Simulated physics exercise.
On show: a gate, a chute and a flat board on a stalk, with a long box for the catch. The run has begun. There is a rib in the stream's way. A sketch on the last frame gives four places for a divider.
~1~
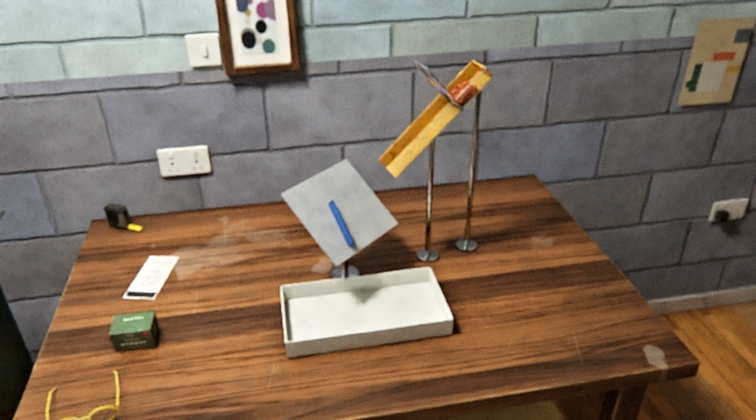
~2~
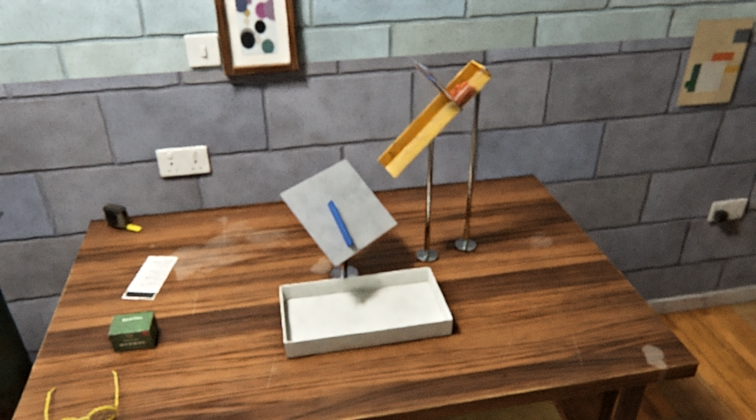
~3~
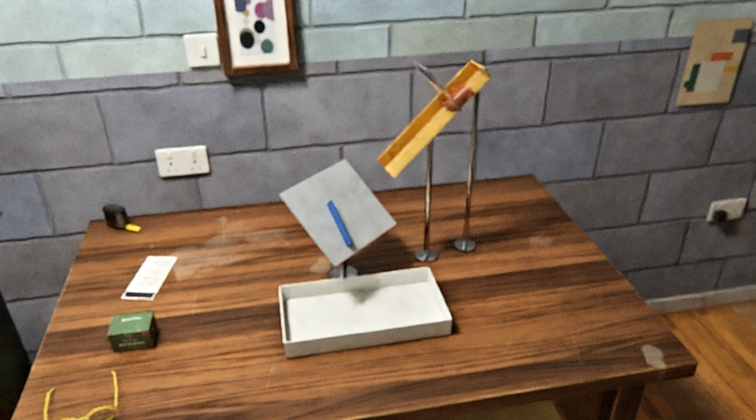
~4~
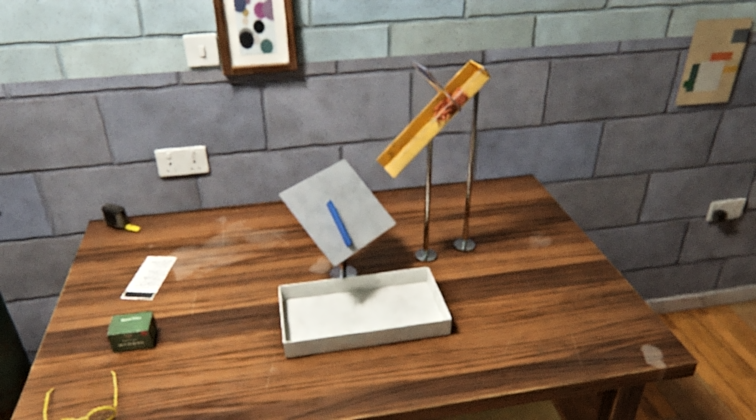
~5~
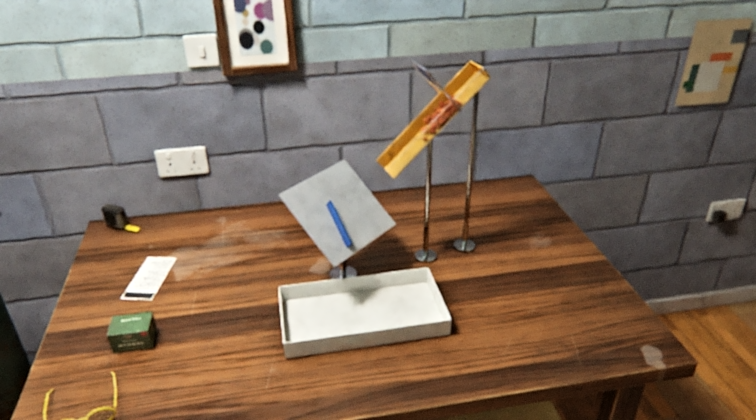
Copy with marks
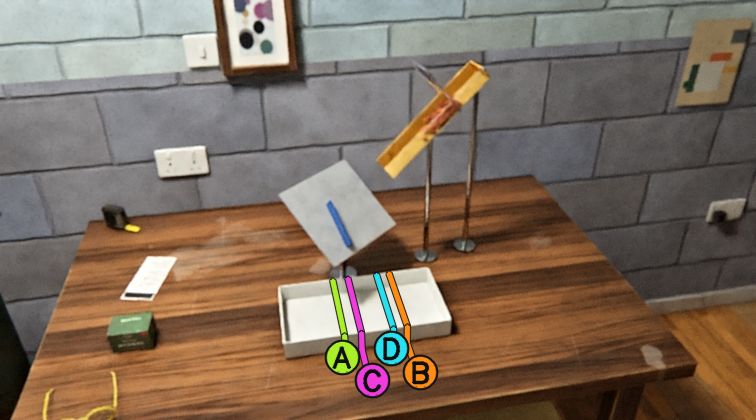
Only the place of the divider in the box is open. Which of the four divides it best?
D is best.
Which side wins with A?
The right side.
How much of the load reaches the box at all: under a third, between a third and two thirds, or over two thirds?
Over two thirds.
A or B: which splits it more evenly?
It is B.
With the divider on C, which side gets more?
Right.
On the marked copy, line A crosses the front rim at (344, 334); line B crosses the front rim at (407, 325); line C crosses the front rim at (361, 332); line D crosses the front rim at (393, 327).
Choosing A, of what is caught, none on the left of the divider, all on the right.
Choosing B, of what is caught, most on the left of the divider, a small part on the right.
Choosing C, of what is caught, a stray few on the left of the divider, nearly all on the right.
Choosing D, of what is caught, most on the left of the divider, about a quarter on the right.
